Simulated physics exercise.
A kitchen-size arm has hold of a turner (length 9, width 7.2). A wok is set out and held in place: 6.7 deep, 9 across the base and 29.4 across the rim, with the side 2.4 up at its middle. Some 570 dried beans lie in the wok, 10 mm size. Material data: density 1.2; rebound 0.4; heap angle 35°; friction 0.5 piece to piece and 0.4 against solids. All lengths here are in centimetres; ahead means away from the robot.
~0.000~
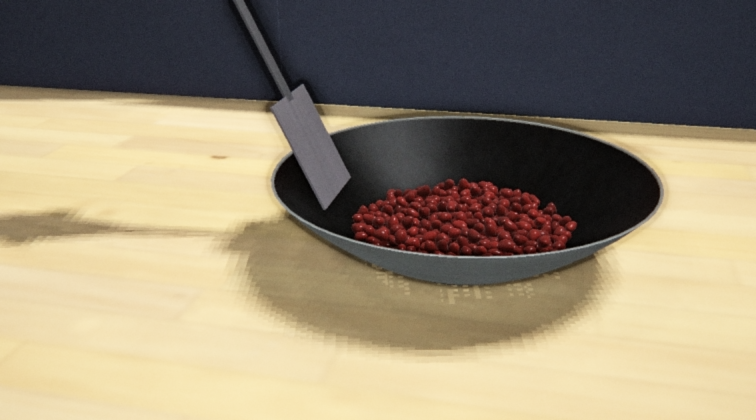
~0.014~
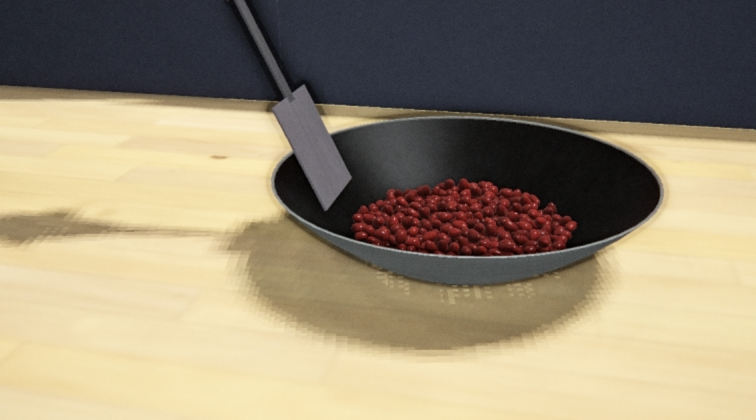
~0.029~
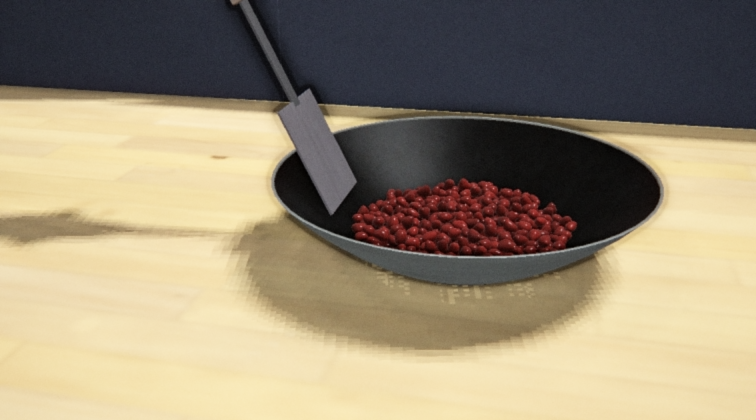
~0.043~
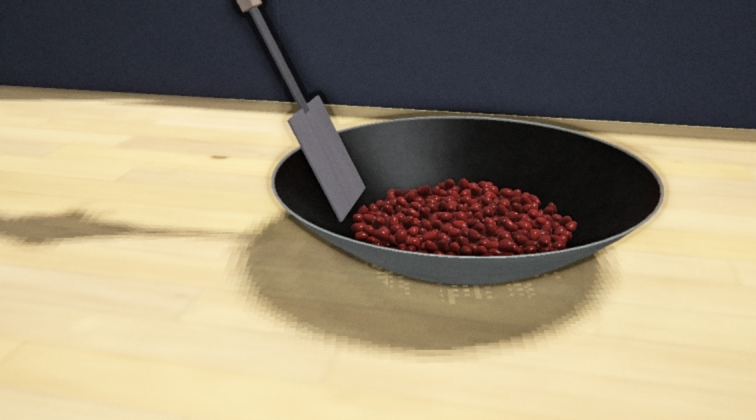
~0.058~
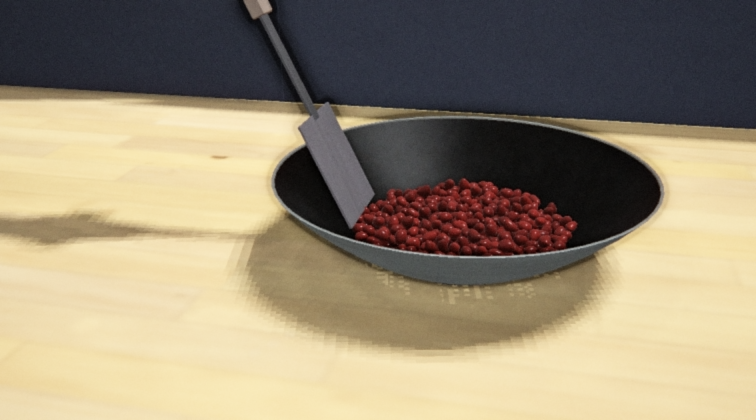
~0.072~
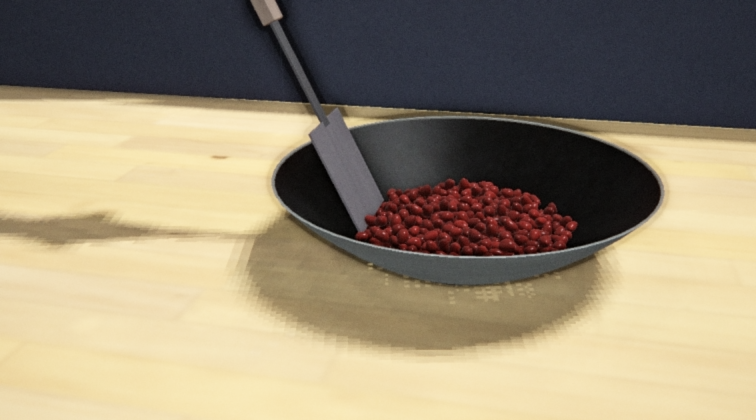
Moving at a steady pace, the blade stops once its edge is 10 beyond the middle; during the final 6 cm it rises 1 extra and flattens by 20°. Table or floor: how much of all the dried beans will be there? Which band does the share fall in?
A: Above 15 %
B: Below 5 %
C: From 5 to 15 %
Above 15 %.
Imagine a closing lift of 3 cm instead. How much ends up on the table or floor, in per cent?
Close to 15 in a hundred.
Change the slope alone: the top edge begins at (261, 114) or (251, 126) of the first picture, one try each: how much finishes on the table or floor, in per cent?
First try around 20 percent, second around 20 percent.
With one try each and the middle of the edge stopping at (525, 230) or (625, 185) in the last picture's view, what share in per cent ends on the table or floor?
Around 0 per cent for the first try and 35 per cent for the second.
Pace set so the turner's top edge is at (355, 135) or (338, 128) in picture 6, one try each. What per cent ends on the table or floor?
Around 40 per cent, then around 30 per cent.
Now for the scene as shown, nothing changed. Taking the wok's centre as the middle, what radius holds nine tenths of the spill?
Roughly 25 cm.
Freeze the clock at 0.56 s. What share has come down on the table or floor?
It is near 20 percent.
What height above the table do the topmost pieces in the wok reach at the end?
Peak at rest, approximately 8.0 centimetres.
After 0.19 s, sloping 64°, highest piece 6 above the table; 574 in the wok.
After 0.30 s, sloping 59°, highest piece 8 above the table; 570 in the wok, 4 on the blade or in flight.
After 0.56 s, sloping 44°, highest piece 8 above the table; 457 in the wok, 108 on the table or floor, 9 on the blade or in flight.
After 1.61 s, sloping 44°, highest piece 8 above the table; 457 in the wok, 117 on the table or floor.
In the end, 457 in the wok, 117 on the table or floor. That is 20 % on the table or floor.
